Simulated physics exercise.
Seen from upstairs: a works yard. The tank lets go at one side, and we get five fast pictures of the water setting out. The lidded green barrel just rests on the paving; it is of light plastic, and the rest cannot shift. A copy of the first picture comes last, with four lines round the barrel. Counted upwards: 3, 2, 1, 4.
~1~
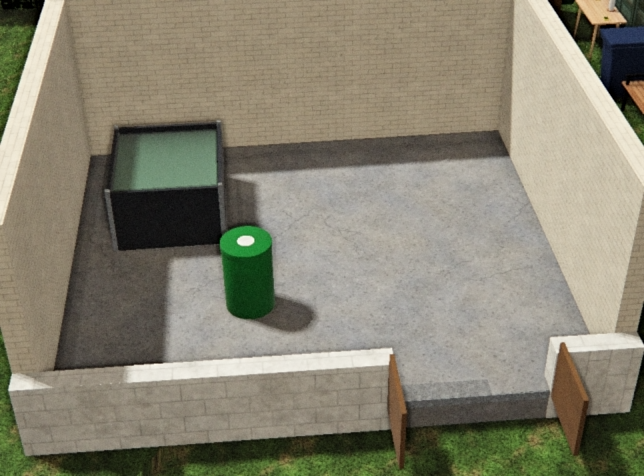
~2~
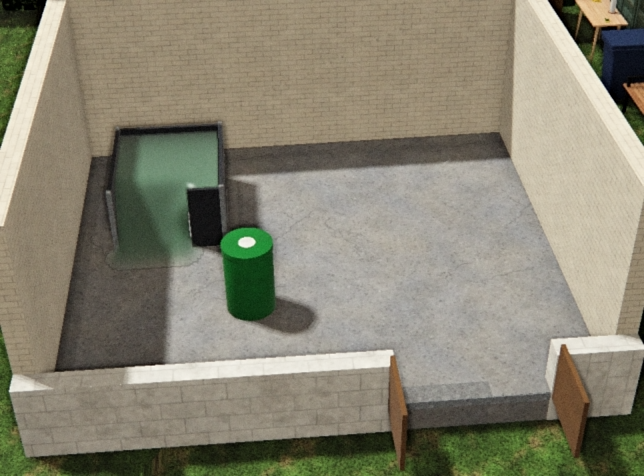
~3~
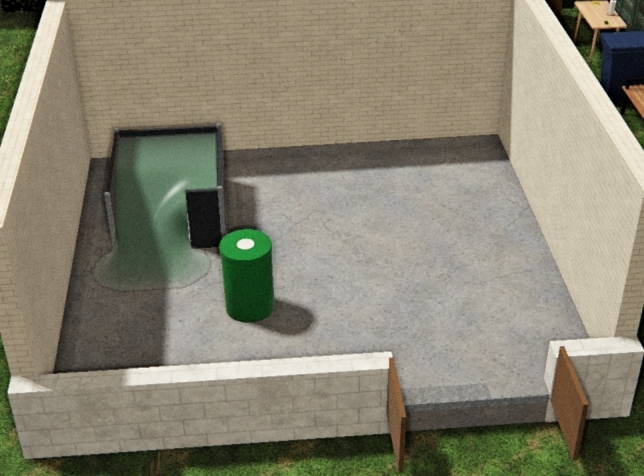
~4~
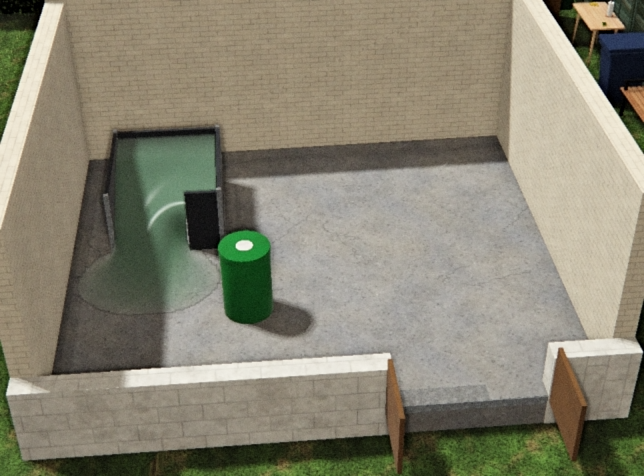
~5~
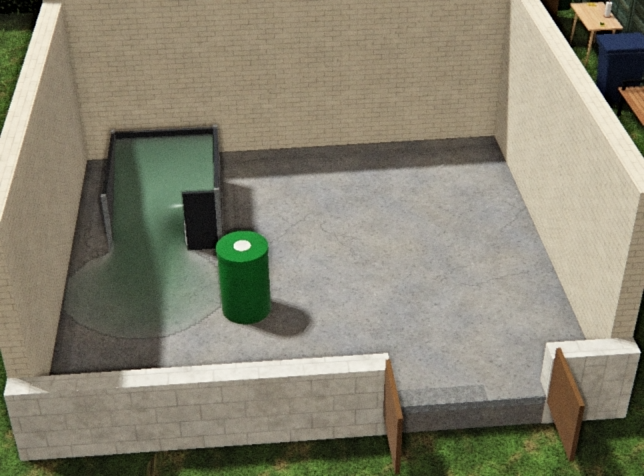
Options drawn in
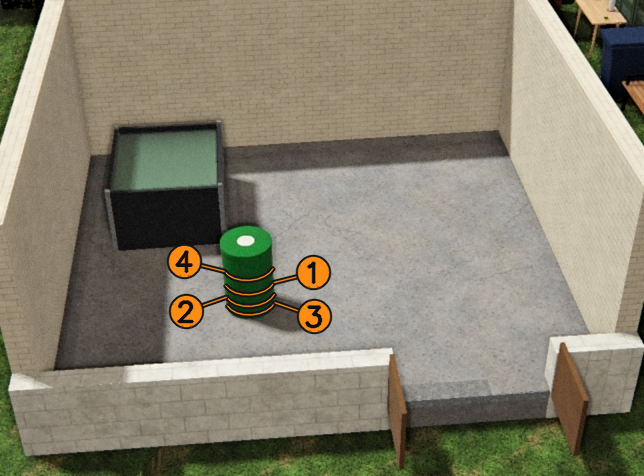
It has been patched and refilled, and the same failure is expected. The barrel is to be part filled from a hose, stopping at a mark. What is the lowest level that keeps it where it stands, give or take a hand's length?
Go for 2.
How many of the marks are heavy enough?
Three.
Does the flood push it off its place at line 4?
No, not at all.
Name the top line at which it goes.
3.
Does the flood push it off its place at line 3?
Yes, it does.
In orange, 1 at (250, 294); 2 at (251, 306); 3 at (251, 314); 4 at (249, 280); from the bottom up 3, 2, 1, 4.
For line 1, it does not move.
For line 2, it does not move.
For line 3, it is pushed about its own width away.
For line 4, it does not move.
